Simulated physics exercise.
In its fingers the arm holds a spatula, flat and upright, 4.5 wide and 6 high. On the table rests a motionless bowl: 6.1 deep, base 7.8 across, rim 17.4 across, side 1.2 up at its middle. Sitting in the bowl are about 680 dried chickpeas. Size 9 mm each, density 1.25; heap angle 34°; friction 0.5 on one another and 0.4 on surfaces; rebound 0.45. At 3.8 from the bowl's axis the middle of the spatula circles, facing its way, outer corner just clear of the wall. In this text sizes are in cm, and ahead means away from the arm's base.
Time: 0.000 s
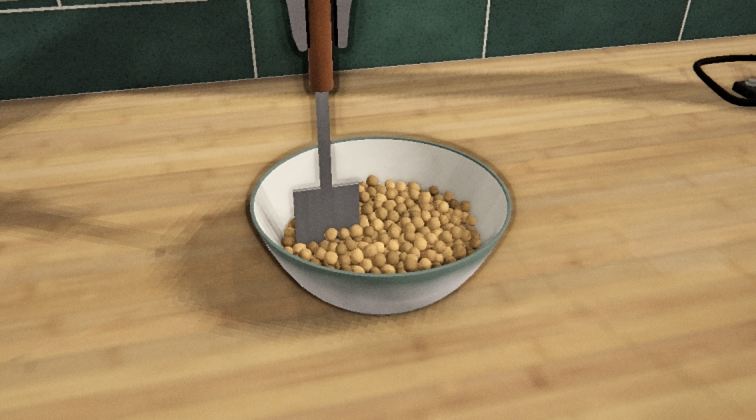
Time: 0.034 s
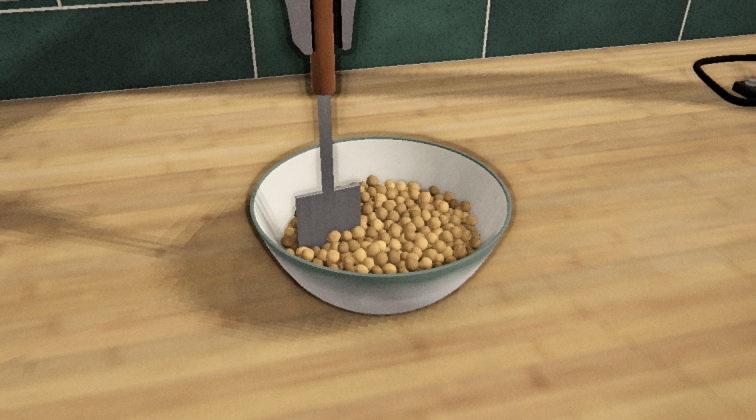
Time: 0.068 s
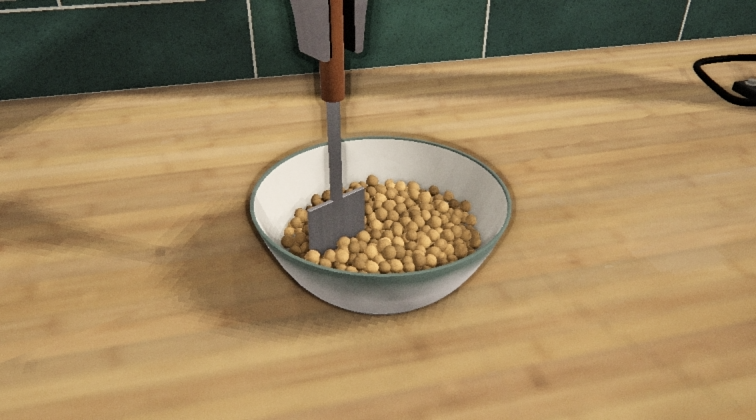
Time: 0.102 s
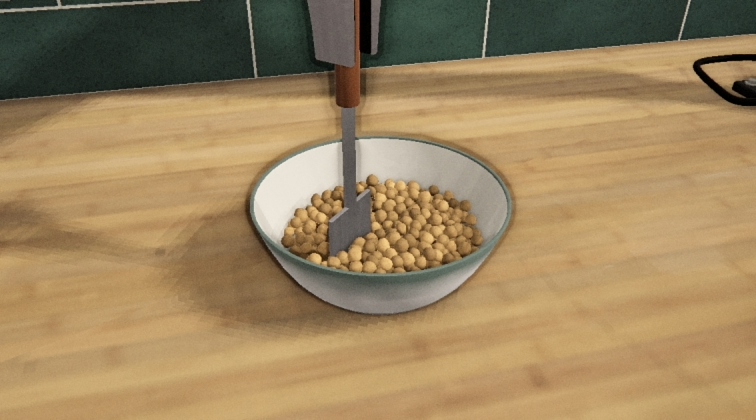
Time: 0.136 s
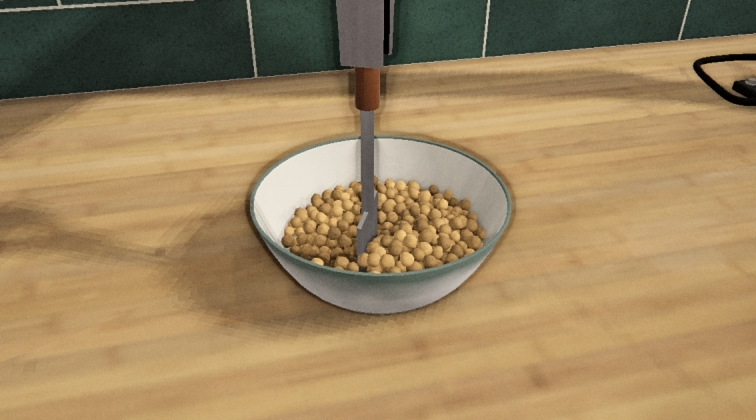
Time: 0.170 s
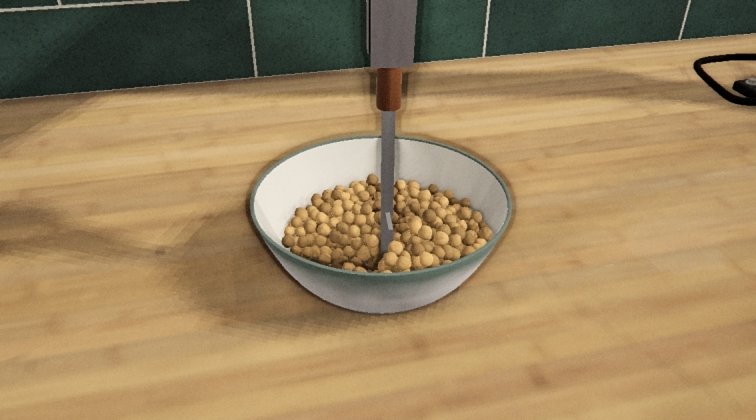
A robot arm sweeps a spatula rightward through dried chickpeas in a bowl, turning it edge-on.
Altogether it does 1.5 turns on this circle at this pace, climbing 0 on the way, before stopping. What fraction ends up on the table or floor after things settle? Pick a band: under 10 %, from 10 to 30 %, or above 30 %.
From 10 to 30 %.
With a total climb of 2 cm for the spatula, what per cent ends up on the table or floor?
Roughly 10 per cent.
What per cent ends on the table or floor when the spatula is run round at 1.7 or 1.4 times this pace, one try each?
I'd expect near 40 per cent, then near 30 per cent.
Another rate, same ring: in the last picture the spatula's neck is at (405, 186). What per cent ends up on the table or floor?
Roughly 25 per cent.
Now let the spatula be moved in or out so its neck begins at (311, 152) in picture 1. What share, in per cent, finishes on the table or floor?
Roughly 20 per cent.
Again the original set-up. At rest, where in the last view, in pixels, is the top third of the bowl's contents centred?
Near (415, 192).
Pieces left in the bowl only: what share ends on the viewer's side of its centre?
I'd say around 35 per cent.
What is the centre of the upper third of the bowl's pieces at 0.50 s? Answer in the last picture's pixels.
(340, 171), roughly.
After 0.50 s, 260° round, highest piece 8 above the table; 637 in the bowl, 36 on the table or floor, 10 in flight or on the tool.
After 0.83 s, 80° round, highest piece 8 above the table; 595 in the bowl, 81 on the table or floor, 7 in flight or on the tool.
After 1.20 s, 180° round, highest piece 7 above the table; 573 in the bowl, 110 on the table or floor.
After 1.90 s, 180° round, highest piece 6 above the table; 572 in the bowl, 111 on the table or floor.
At rest, 572 in the bowl, 111 on the table or floor. That is 16 % on the table or floor.
